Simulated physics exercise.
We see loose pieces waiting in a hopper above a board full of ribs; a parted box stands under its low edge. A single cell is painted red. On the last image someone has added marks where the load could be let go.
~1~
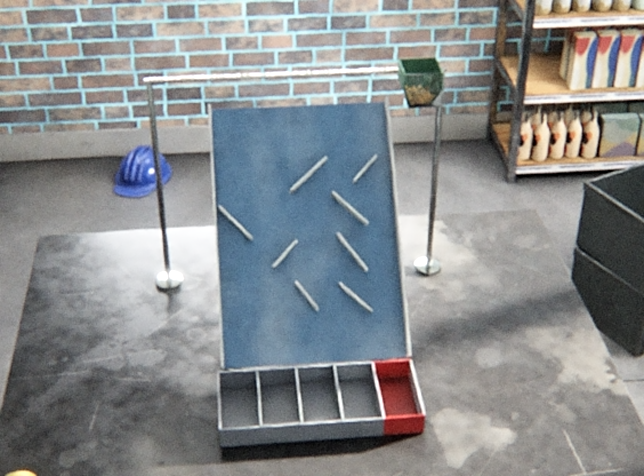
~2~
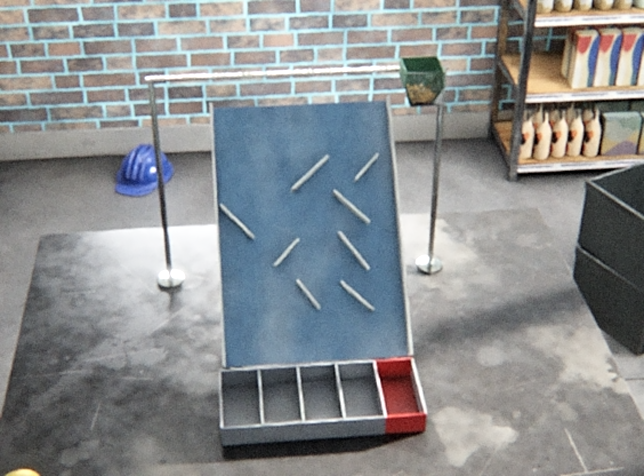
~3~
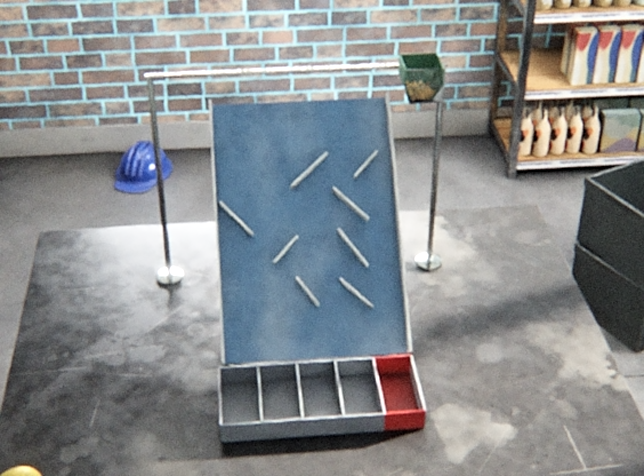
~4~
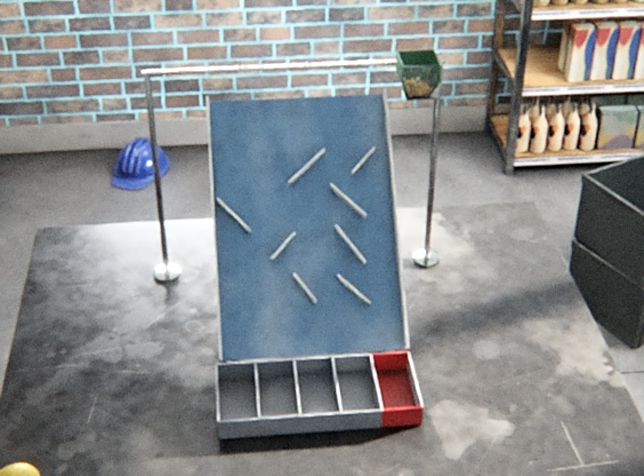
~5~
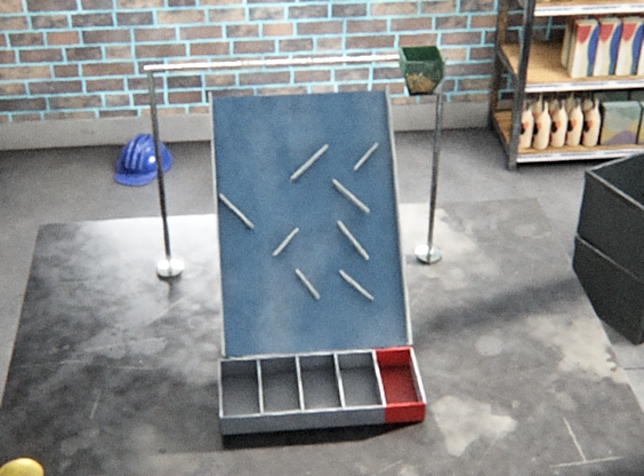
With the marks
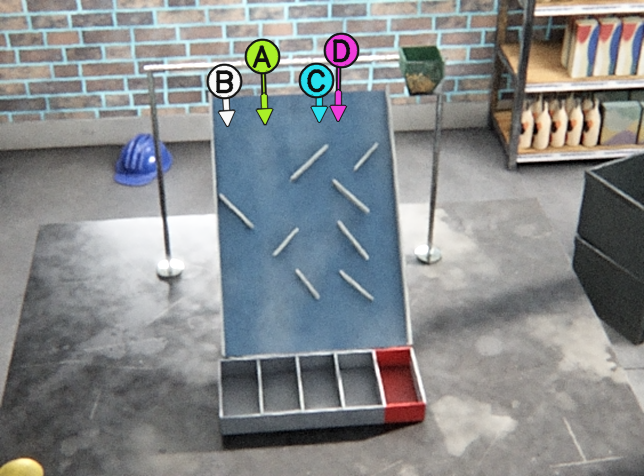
In a brick-walled workshop, a small hopper stays still above a ribbed blue board.
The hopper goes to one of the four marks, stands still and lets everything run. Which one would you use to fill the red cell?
D.
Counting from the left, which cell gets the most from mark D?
It is the fifth one.
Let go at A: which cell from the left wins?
The first from the left.
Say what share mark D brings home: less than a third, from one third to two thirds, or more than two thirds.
Mark D gives more than two thirds.
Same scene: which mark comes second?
The answer is C.
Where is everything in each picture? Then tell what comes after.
In the first picture, hopper near (419, 94), dried chickpeas, door shut.
In the second picture, ribs (292, 189) to (328, 155), (356, 178) to (378, 154), (220, 204) to (253, 237).
In the third picture, ribs (333, 187) to (369, 218), (274, 262) to (298, 235), (338, 228) to (368, 265).
In the fourth picture, ribs (294, 274) to (316, 301), (338, 275) to (370, 303).
In the fifth picture, red cell near (405, 412), number 5 of 5 from the left.
On the marked copy, mark A meets the board at (264, 118); mark B meets the board at (227, 120); mark C meets the board at (319, 116); mark D meets the board at (338, 115).
If A is chosen, none at all in the red cell, all but a few in other cells, a small share outside the box.
If B is chosen, none at all in the red cell, all but a few in other cells, a small share held on the board.
If C is chosen, close to a third in the red cell, close to two thirds in other cells.
If D is chosen, the bulk in the red cell, a small share in other cells.
